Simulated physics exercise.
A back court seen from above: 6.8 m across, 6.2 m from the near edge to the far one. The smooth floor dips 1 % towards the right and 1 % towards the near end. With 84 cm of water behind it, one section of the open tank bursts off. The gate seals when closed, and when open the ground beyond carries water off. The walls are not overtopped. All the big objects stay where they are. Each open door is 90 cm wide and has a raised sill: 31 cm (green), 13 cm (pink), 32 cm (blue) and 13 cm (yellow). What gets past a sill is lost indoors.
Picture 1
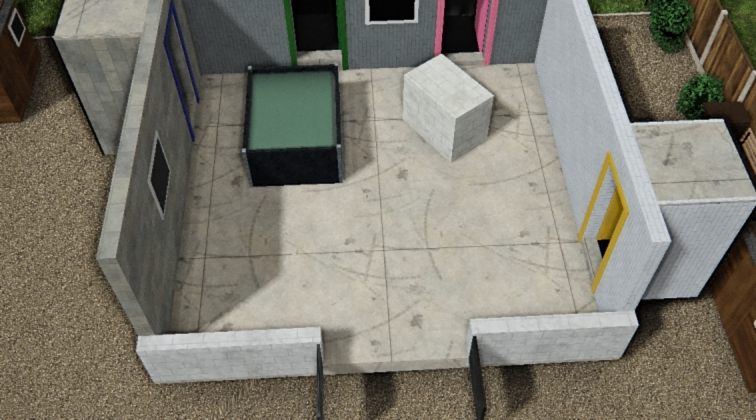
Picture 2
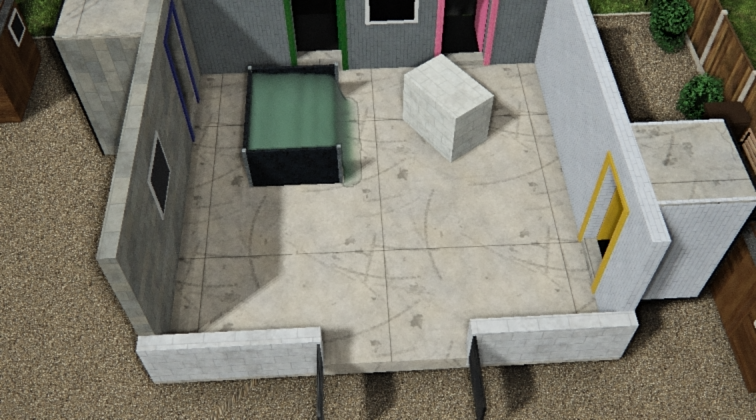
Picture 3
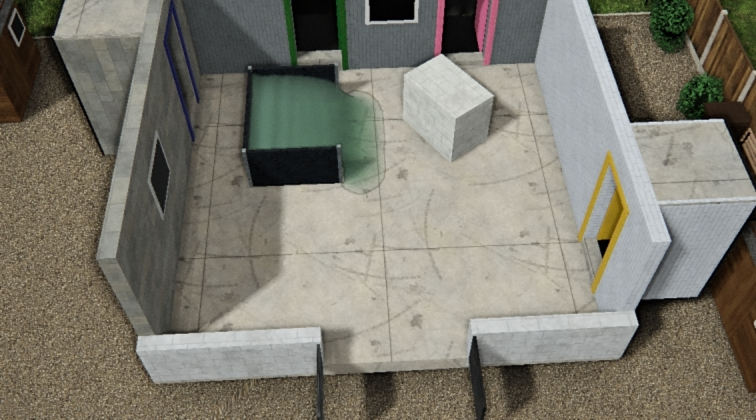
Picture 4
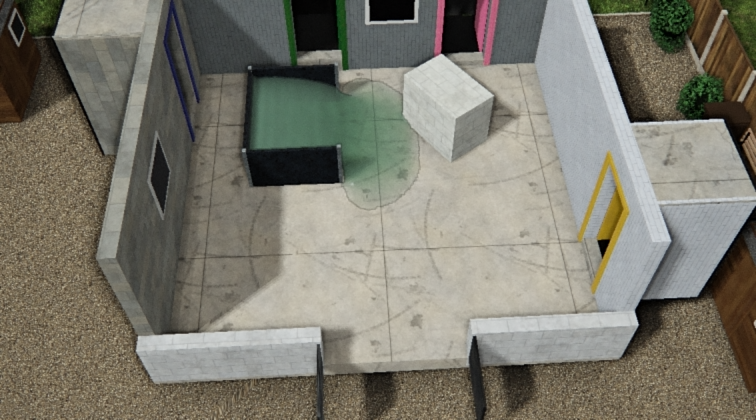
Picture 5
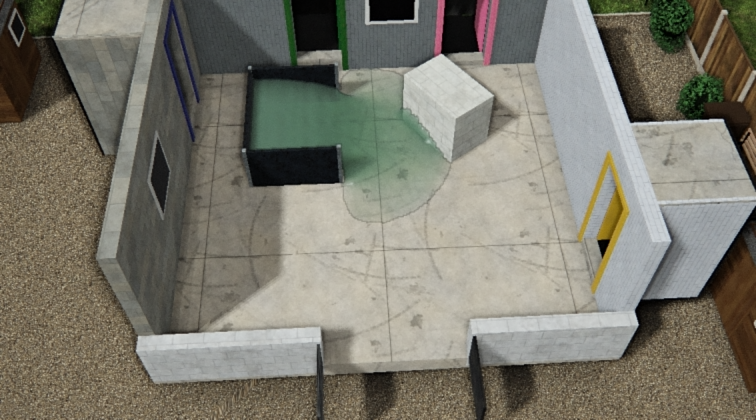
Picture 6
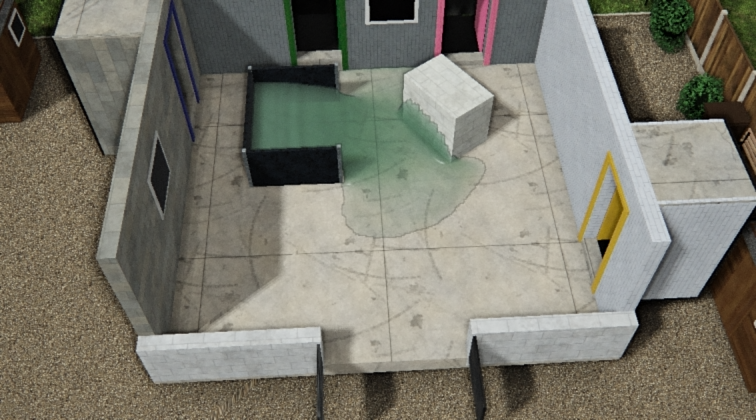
The video shows a walled courtyard from above, where green water pours from the open right side of a dark tank, spreads across the pale floor, reaches a pale block and fans out around its near side.
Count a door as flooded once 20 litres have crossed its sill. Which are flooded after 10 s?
Door by door: At the green door it does not reach the limit; at the pink door it goes over the limit; at the blue door it keeps below the limit; at the yellow door it goes over the limit.
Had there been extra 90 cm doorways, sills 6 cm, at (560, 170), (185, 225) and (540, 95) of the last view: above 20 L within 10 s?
In that order: Past it, not over, over.
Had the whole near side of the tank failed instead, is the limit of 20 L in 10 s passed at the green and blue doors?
Then: Green below, blue under.
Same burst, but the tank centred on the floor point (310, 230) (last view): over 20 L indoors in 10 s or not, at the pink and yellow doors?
Then: Pink not over, yellow over.
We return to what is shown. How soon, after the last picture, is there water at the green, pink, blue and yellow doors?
Green 0.6 s, pink 0.2 s, blue 3.6 s, yellow 0.9 s.
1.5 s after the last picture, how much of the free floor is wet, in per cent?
Some 45 per cent of it.
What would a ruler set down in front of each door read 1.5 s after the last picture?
In cm: Green 1, pink 18, blue 0, yellow 22.
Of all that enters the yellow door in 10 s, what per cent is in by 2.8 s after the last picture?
About 50 per cent.
Then, 0.7 s after the last picture water covers 35 % of the floor and is deepest (49 cm) near (404, 131); green door 1 cm at the sill, 0 L in, pink door 25 cm at the sill, 10 L in, blue door not reached, yellow door not reached.
Then, 1.5 s after the last picture water covers 45 % of the floor and is deepest (55 cm) near (597, 337); green door 1 cm at the sill, 0 L in, pink door 18 cm at the sill, 40 L in, blue door not reached, yellow door 22 cm at the sill, 18 L in.
Then, 2.8 s after the last picture water covers 60 % of the floor and is deepest (27 cm) near (555, 251); green door 3 cm at the sill, 0 L in, pink door 9 cm at the sill, 48 L in, blue door not reached, yellow door 21 cm at the sill, 50 L in.
Then, 5.3 s after the last picture water covers 75 % of the floor and is deepest (19 cm) near (597, 337); green door 2 cm at the sill, 0 L in, pink door 4 cm at the sill, 48 L in, blue door 3 cm at the sill, 0 L in, yellow door 15 cm at the sill, 93 L in.
Then, 9.3 s after the last picture water covers 95 % of the floor and is deepest (12 cm) near (563, 339); green door 2 cm at the sill, 0 L in, pink door 2 cm at the sill, 48 L in, blue door 1 cm at the sill, 0 L in, yellow door 10 cm at the sill, 96 L in.
